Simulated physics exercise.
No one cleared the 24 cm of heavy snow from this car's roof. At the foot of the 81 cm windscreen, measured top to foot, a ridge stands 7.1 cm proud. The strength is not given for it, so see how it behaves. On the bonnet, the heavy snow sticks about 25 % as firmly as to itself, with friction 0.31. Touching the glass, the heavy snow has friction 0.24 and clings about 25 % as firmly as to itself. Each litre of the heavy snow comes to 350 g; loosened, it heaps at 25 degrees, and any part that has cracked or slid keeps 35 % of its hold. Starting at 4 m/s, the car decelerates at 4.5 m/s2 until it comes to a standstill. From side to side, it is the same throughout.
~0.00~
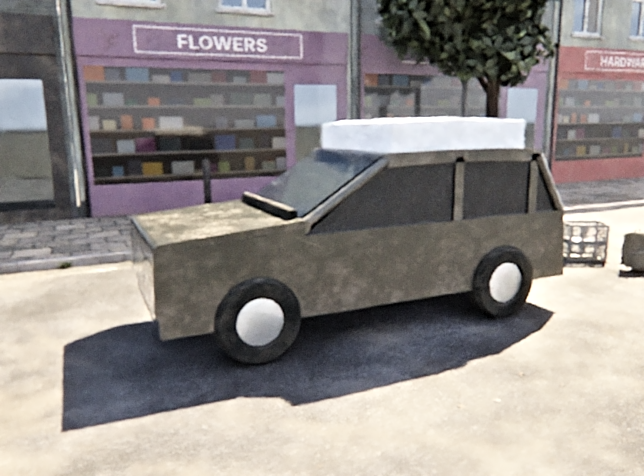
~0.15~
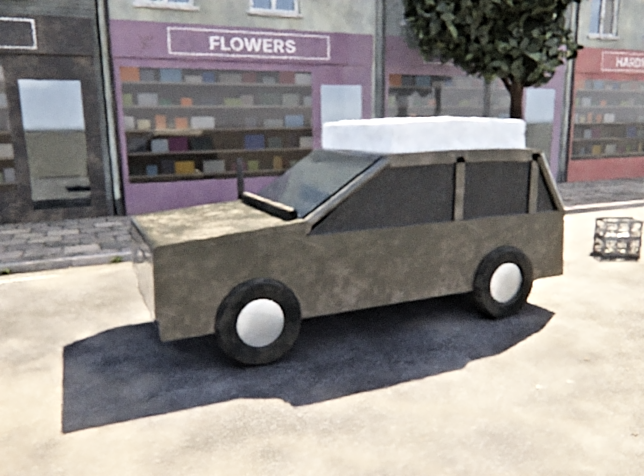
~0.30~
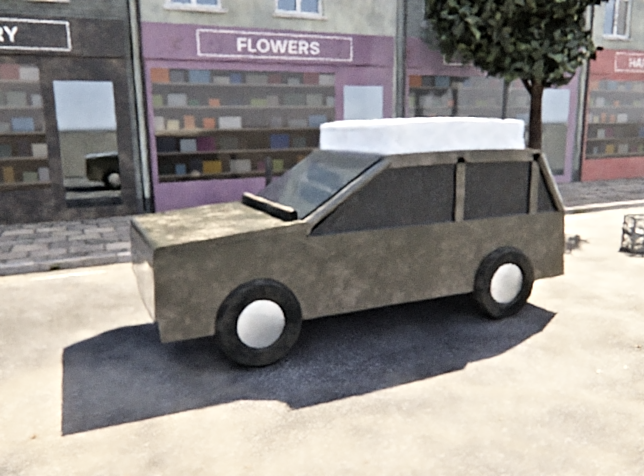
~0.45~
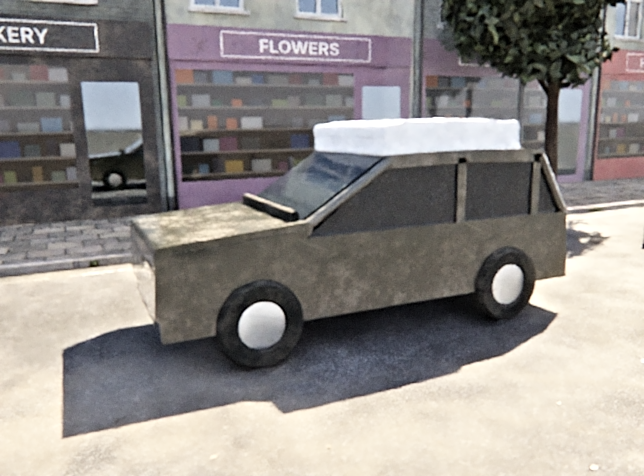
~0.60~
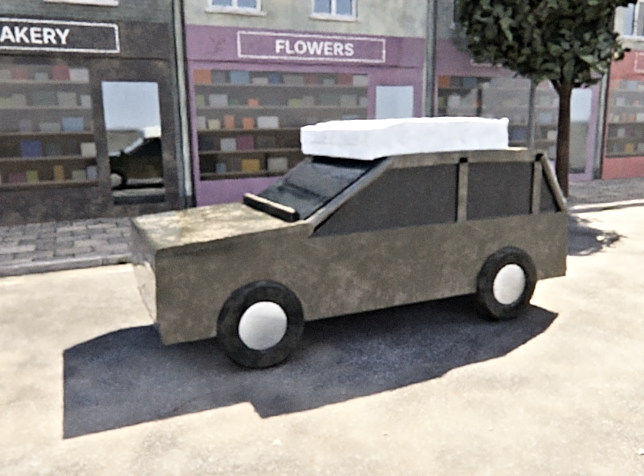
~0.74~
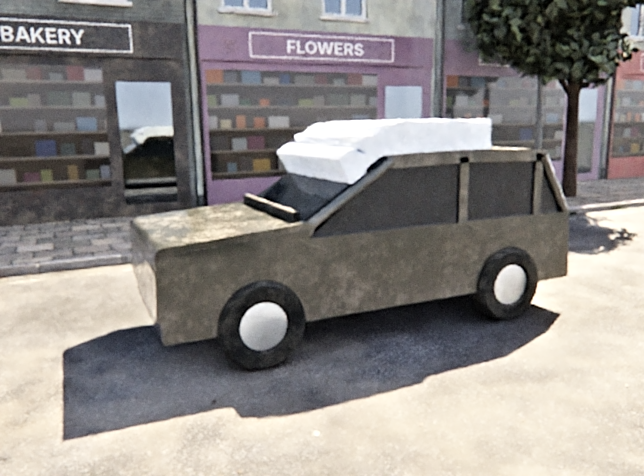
A drab brown car with a thick white slab of snow on its roof travels left along a sunlit street, seen from the side. Behind it are a purple flower shop, a grey bakery, a red shopfront and a leafy tree, all drifting right as the camera keeps pace. The car slows, and the snow slides forward over the windscreen, its front bending down and cracking.
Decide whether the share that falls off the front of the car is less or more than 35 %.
It works out to a larger fraction than 35 per cent.
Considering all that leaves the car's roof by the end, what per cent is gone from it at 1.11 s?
The value is close to 80 %.
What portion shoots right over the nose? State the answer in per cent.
I'd put it near 45 %.
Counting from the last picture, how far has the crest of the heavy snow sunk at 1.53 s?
I'd put it at close to 35 cm.
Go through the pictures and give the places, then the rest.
In the first frame, foremost bit of the heavy snow at (392, 151).
In the second frame, foremost bit of the heavy snow at (393, 125).
In the third frame, foremost bit of the heavy snow at (391, 128), its middle shifted 1.8 cm.
In the fourth frame, foremost bit of the heavy snow at (384, 155), its middle shifted 8.6 cm, 2 % of it past the top of the windscreen, in one piece.
In the fifth frame, foremost bit of the heavy snow at (369, 135), its middle shifted 21 cm, 12 % of it past the top of the windscreen, in one piece.
In the sixth frame, foremost bit of the heavy snow at (340, 162), its middle shifted 40 cm, 26 % of it past the top of the windscreen, cracking.
After 1.11 s, 20 % of the snow is on the roof, 55 % on the glass, 26 % on the bonnet and none has gone off the nose.
After 1.53 s, none of the snow is on the roof, 22 % on the glass, 73 % on the bonnet and 5 % has gone off the nose.
After 1.96 s, none of the snow is on the roof, 13 % on the glass, 58 % on the bonnet and 28 % has gone off the nose.
After 2.39 s, none of the snow is on the roof, 13 % on the glass, 45 % on the bonnet and 41 % has gone off the nose.
After 3.10 s, none of the snow is on the roof, 13 % on the glass, 44 % on the bonnet and 43 % has gone off the nose.
